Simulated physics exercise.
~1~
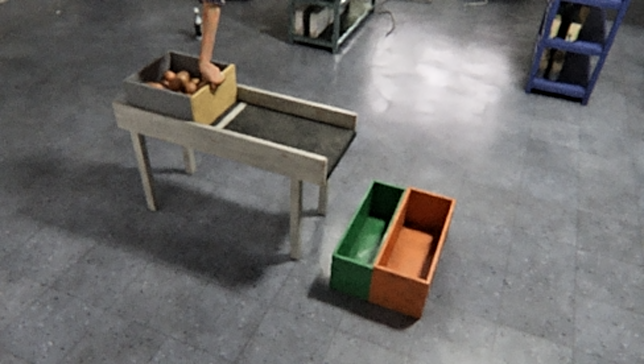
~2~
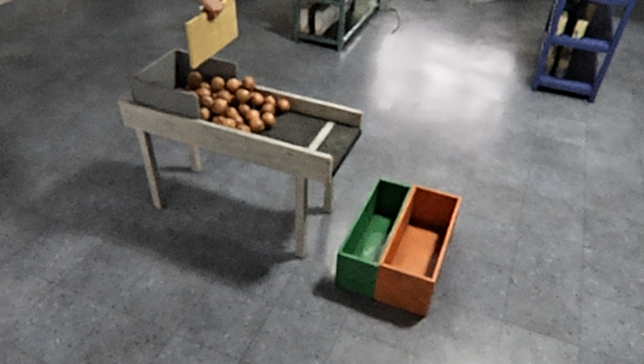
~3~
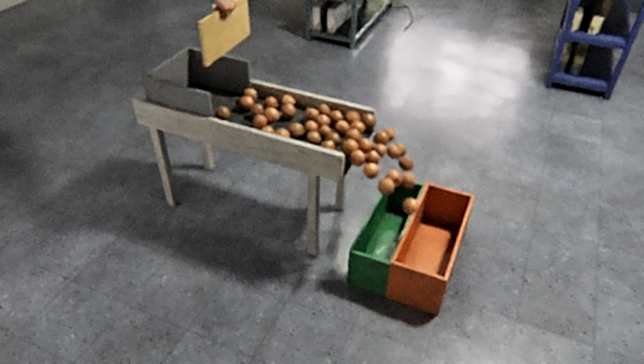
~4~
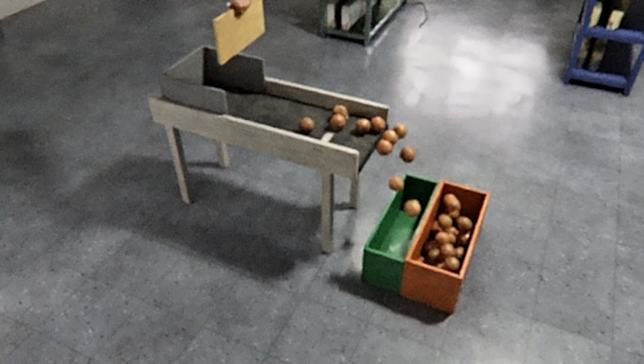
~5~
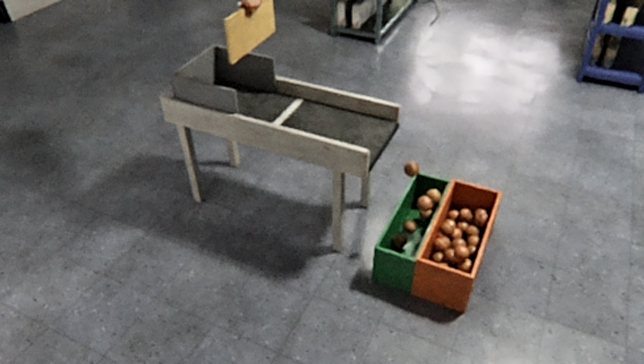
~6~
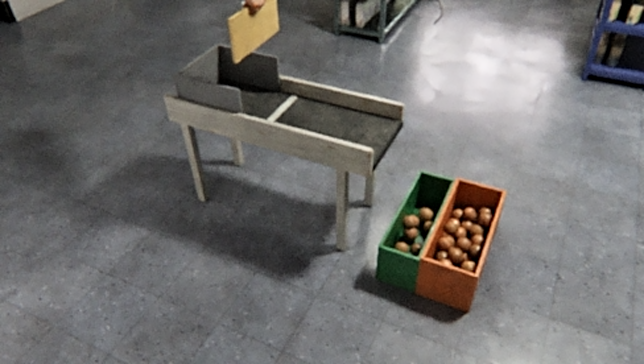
Brown onions spilling down a belt table as a hand lifts the gate, dropping into green and orange bins, more in the orange.
